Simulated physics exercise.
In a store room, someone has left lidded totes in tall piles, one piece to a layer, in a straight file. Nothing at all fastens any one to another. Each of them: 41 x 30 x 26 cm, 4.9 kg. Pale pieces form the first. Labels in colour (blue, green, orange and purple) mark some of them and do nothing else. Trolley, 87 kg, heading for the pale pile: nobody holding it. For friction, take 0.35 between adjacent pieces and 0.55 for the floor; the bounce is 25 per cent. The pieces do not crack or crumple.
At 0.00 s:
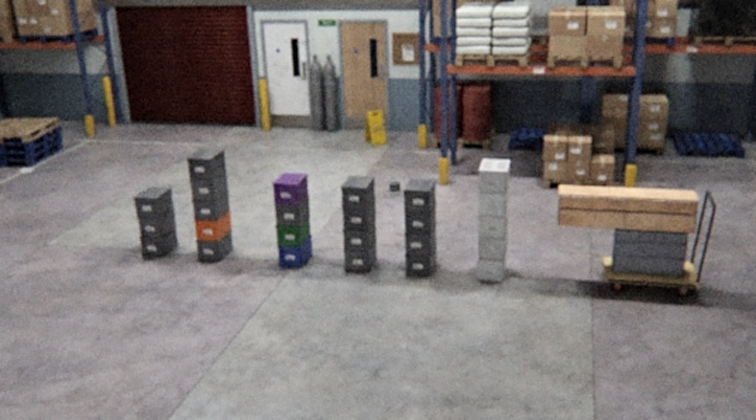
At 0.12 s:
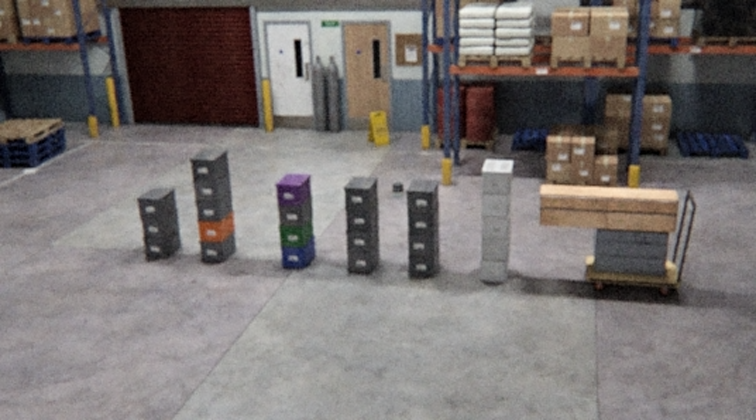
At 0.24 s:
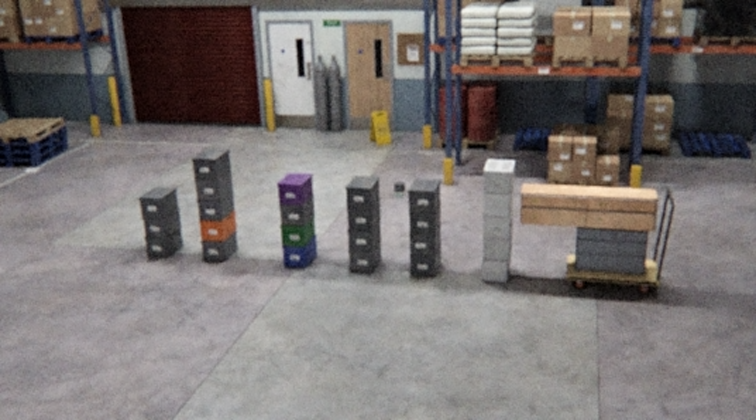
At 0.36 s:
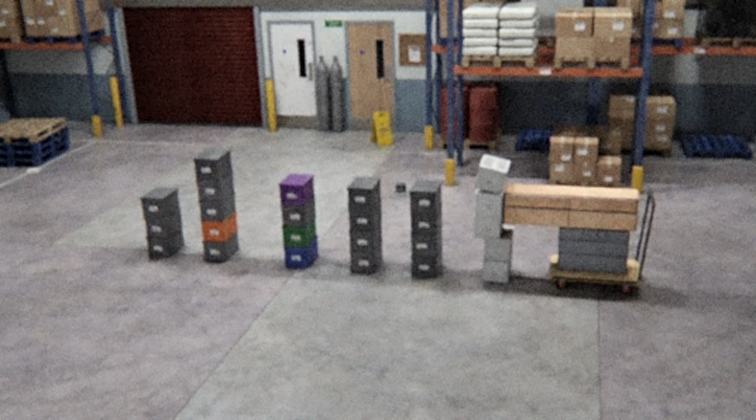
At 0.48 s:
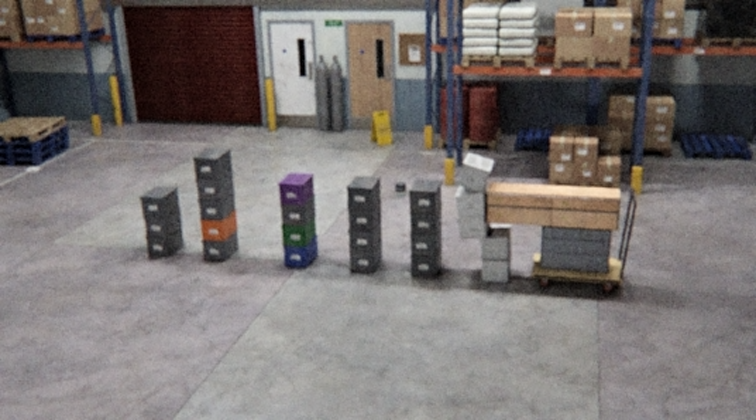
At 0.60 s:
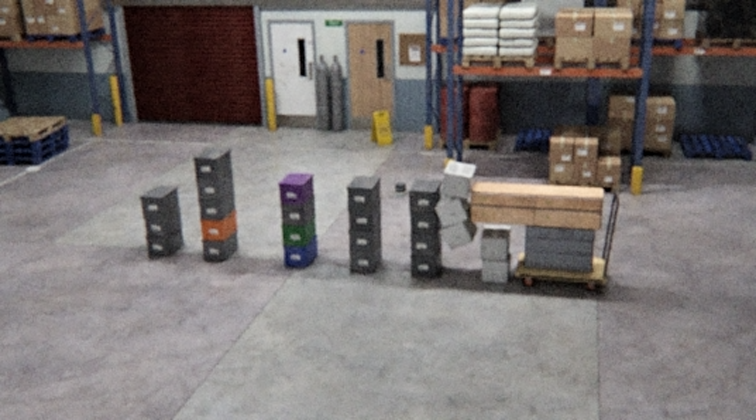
A loaded cart rolled left across the warehouse floor with nobody pushing it, and its long boxes struck the pale stack, shoving the upper pieces left against the neighbouring dark stack while the lower ones stayed put.
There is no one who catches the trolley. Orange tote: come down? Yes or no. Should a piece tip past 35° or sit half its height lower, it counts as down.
No.
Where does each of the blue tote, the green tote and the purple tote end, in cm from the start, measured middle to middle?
Distances in cm - blue: 0; green: 50; purple: 90.
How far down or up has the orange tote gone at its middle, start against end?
Roughly 0 centimetres lower.
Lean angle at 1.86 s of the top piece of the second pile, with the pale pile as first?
It tilts close to 40 degrees.
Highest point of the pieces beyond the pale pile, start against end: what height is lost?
0 cm.
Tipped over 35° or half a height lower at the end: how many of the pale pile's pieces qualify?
3.
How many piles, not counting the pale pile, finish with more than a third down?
3 of them.
After 0.82 s, 3 of the pale pile down; none of the 20 other totes down, 3 disturbed; orange tote unmoved.
After 1.86 s, 3 of the pale pile down; 2 of the 20 other totes down; orange tote unmoved.
After 2.88 s, 3 of the pale pile down; 8 of the 20 other totes down; orange tote shifted 27 mm; green tote leaning 60°, 9 cm lower.
At rest (4.5 s), 3 of the pale pile down; 8 of the 20 other totes down; orange tote shifted 33 mm; green tote on its side; purple tote 48 cm lower. As the last picture would show them, middles, orange tote near (217, 225), green tote near (267, 245).
